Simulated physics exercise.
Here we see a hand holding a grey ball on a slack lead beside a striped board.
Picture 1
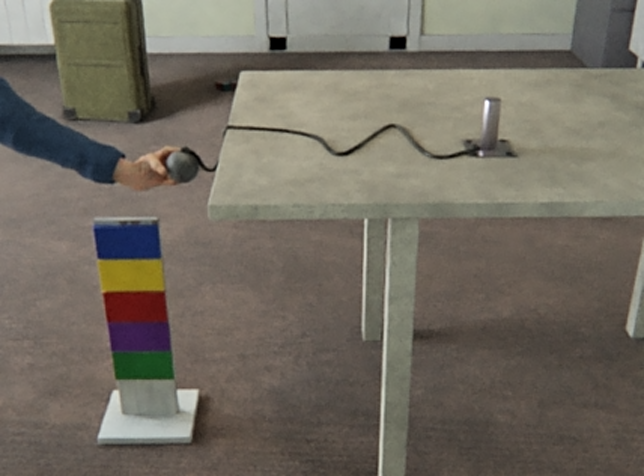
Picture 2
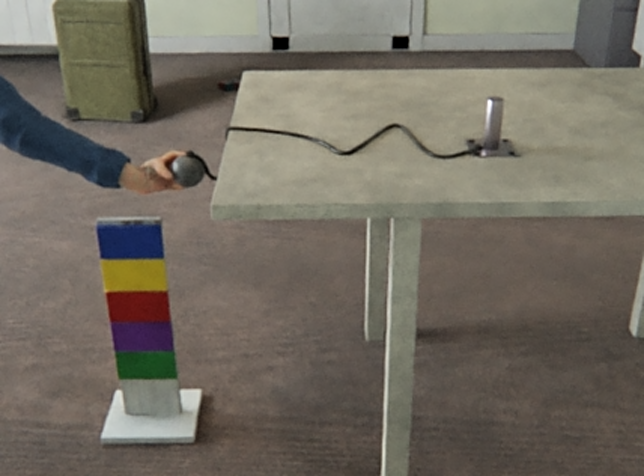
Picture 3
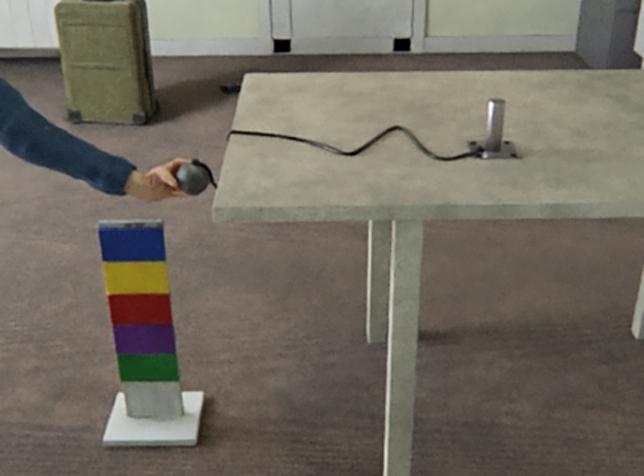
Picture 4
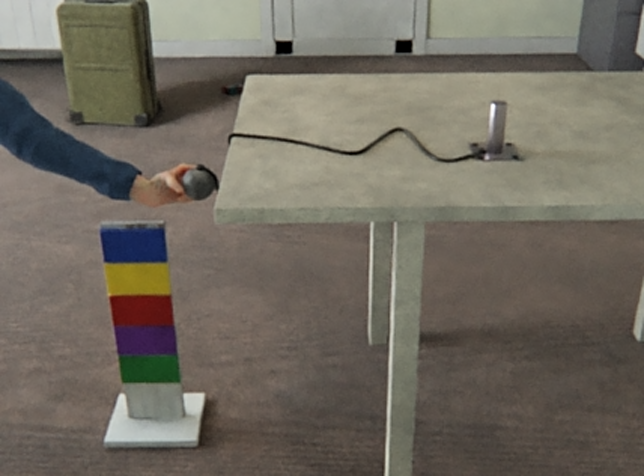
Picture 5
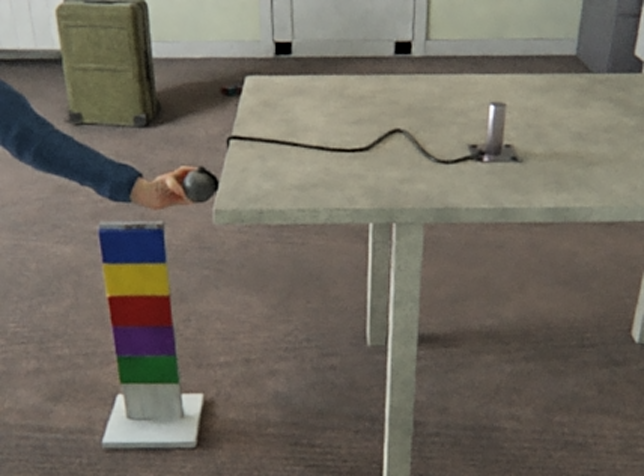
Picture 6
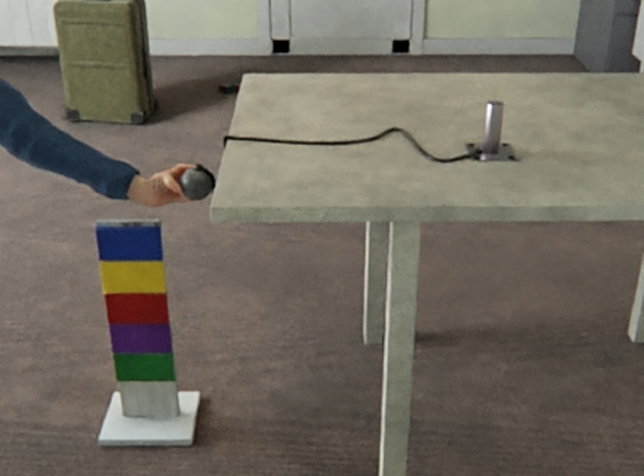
A hand reaching in from the left holds a grey ball on a slack dark lead beside a pale table in a carpeted room, seen from slightly above. Below it stands a board striped blue, yellow, red, purple and green on a white base, with a metal post on the tabletop and a green suitcase behind. The hand shifts slightly right and down, the lead's bends flatten, and the view wavers slightly.
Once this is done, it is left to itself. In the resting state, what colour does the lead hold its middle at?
Its middle is held at purple.
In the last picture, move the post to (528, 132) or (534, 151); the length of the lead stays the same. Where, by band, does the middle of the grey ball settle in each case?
Red; red.
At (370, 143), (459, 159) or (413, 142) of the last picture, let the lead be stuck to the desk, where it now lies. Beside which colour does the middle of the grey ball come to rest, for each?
Results, in sequence: Yellow / purple / red.
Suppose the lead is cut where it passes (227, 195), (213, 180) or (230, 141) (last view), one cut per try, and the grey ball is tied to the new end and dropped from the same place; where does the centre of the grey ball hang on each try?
Taking the tries in order gives (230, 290), (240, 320) and (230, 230).
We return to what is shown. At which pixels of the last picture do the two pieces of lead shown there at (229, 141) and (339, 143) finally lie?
I'd say about (230, 213) for one and about (259, 140) for the other.
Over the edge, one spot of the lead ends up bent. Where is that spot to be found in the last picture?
Close to (308, 143).
A little later, ball near (250, 345); level with purple.
Next, ball near (233, 344); level with purple.
When it is over, ball near (241, 345); level with purple. Its middle rests at the purple band.
